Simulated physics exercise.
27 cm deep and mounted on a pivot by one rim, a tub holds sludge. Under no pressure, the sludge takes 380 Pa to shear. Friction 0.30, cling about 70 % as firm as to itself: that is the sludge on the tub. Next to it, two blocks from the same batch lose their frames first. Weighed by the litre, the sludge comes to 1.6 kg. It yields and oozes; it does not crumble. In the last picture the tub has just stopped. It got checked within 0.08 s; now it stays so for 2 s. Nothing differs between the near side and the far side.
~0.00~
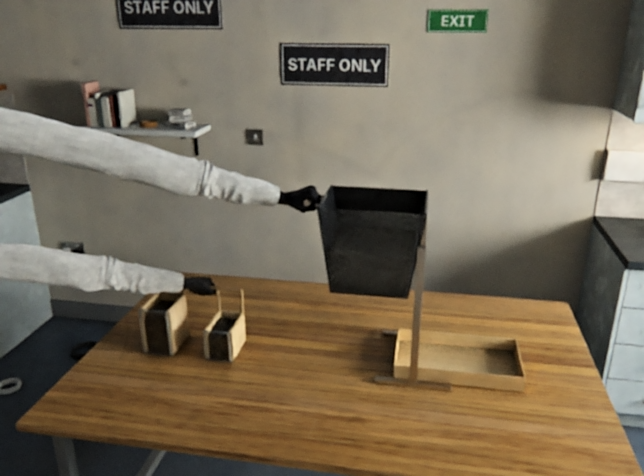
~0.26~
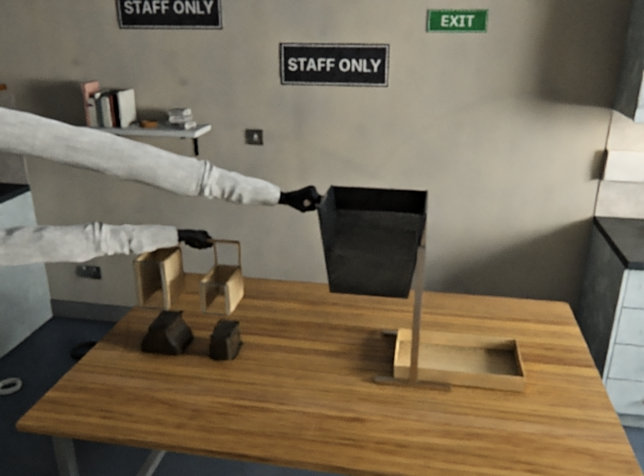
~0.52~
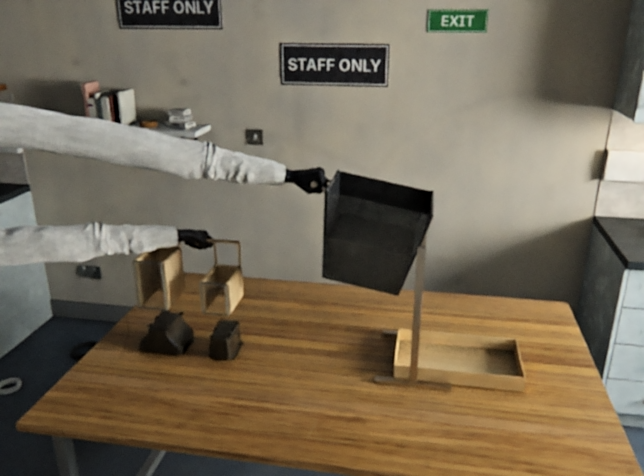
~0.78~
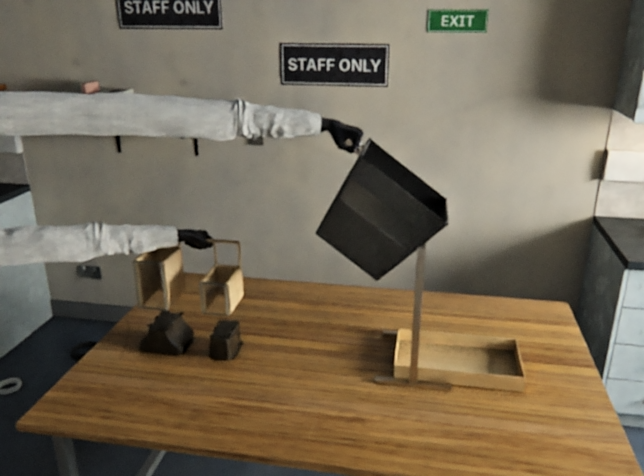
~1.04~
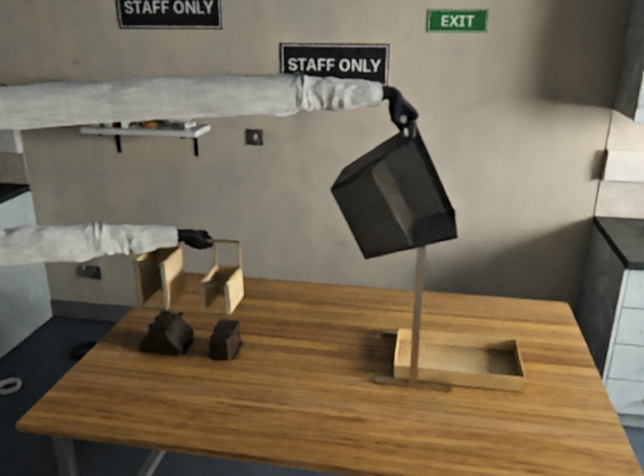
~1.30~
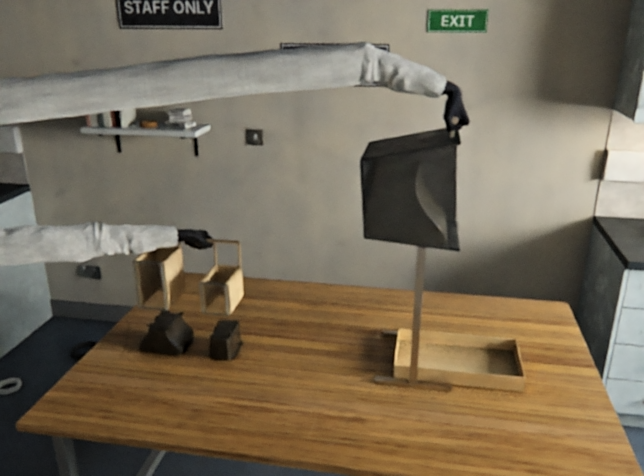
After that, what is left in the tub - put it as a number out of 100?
It works out at about 61 in every hundred.
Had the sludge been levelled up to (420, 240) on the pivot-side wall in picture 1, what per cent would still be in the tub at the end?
Then about 40 %.
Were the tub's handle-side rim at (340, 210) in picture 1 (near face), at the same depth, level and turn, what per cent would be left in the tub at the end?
About 100 per cent.
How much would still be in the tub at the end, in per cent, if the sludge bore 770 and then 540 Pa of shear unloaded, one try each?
100 in a hundred, followed by 80 in a hundred.
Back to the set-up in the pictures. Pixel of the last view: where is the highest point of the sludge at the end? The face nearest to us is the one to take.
The highest point is near (414, 215) in the last picture.
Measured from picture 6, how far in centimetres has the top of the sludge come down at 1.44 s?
Roughly 5 cm.
After 1.44 s, the tub is at 86 degrees and holds 95 %.
After 1.61 s, the tub is at 86 degrees and holds 75 %.
After 1.78 s, the tub is at 86 degrees and holds 62 %.
After 1.95 s, the tub is at 86 degrees and holds 61 %.
After 3.30 s, at the end, the tub is at 86 degrees and holds 61 %.
